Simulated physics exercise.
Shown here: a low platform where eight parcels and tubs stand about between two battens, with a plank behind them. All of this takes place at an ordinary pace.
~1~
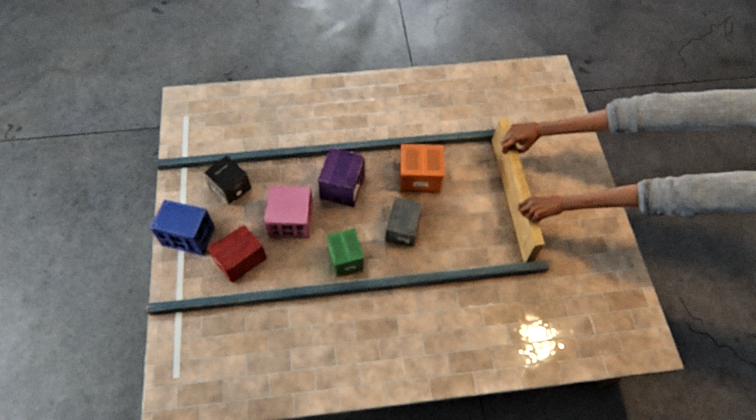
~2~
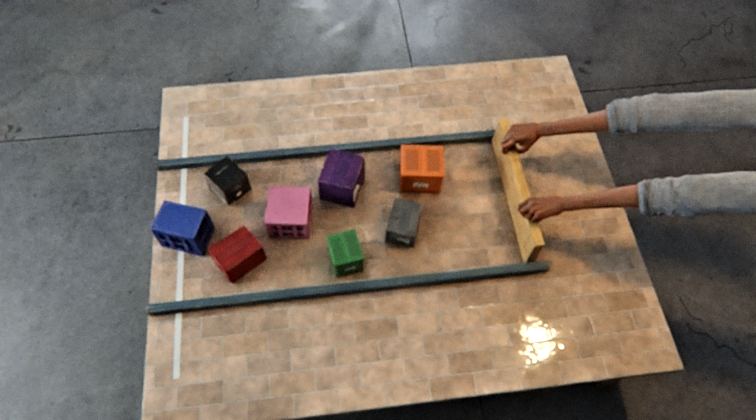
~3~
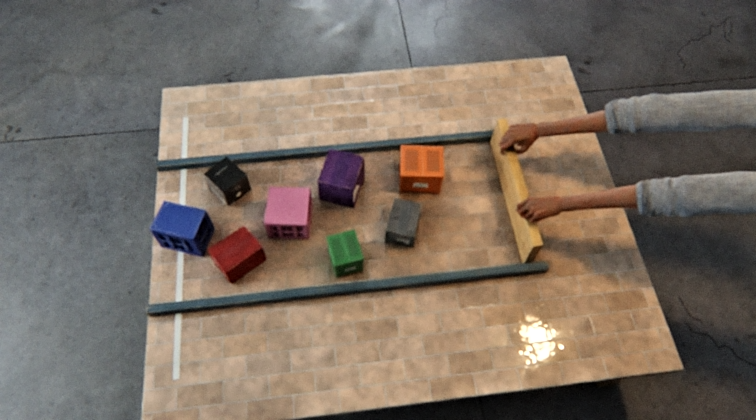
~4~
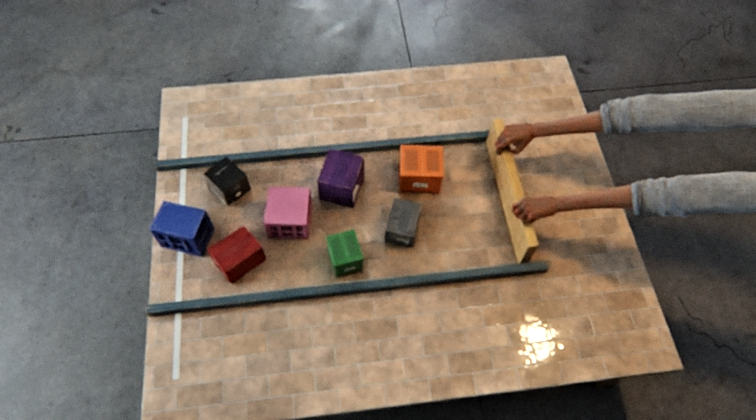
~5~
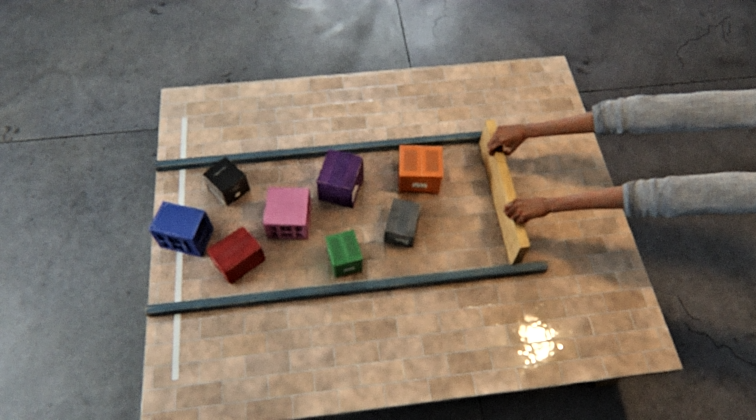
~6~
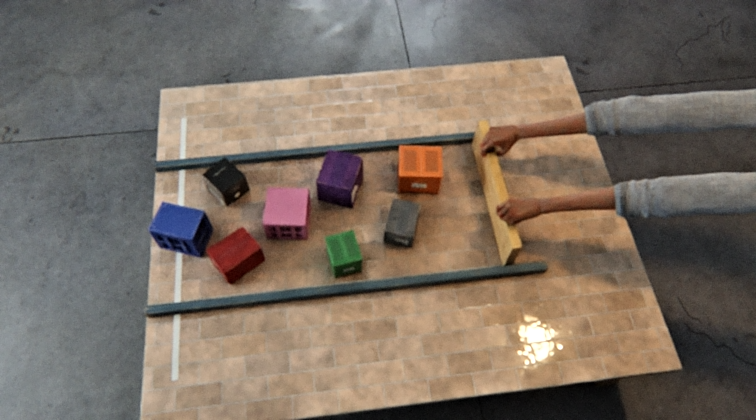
Two hands slide a wooden plank slightly left between two battens, toward eight colored boxes.
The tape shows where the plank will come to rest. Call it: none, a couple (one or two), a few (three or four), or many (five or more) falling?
Call: Many.
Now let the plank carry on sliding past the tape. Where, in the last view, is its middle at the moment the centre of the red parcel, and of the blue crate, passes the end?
The middle is at (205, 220) when it's the red parcel, and at (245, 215) when it's the blue crate.
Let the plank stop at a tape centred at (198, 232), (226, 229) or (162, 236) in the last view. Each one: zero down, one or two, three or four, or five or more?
In order: Five or more; 1 or 2; more than four.
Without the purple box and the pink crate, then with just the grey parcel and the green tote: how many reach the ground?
3, then 3.
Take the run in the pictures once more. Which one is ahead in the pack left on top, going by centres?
Foremost: The orange tote.
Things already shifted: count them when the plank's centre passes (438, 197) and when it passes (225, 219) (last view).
The first number is 1, the next one 8.
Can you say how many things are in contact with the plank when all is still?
It touches 3.
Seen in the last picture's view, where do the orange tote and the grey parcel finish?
(155, 197) and (161, 250).
A little later, none off yet; blue crate at rest near (182, 230); black box at rest near (226, 182); red parcel at rest near (236, 255).
Next, none off yet; blue crate at rest near (182, 230); black box shifted a little near (214, 183); red parcel shifted a little near (226, 269).
Later still, none off yet; blue crate shifted about its own width near (142, 234); black box shifted well along near (143, 185); red parcel shifted about its own width near (179, 274).
When it is over, the number that fall off is five or more; down, purple box, pink crate, red parcel, black box and blue crate.
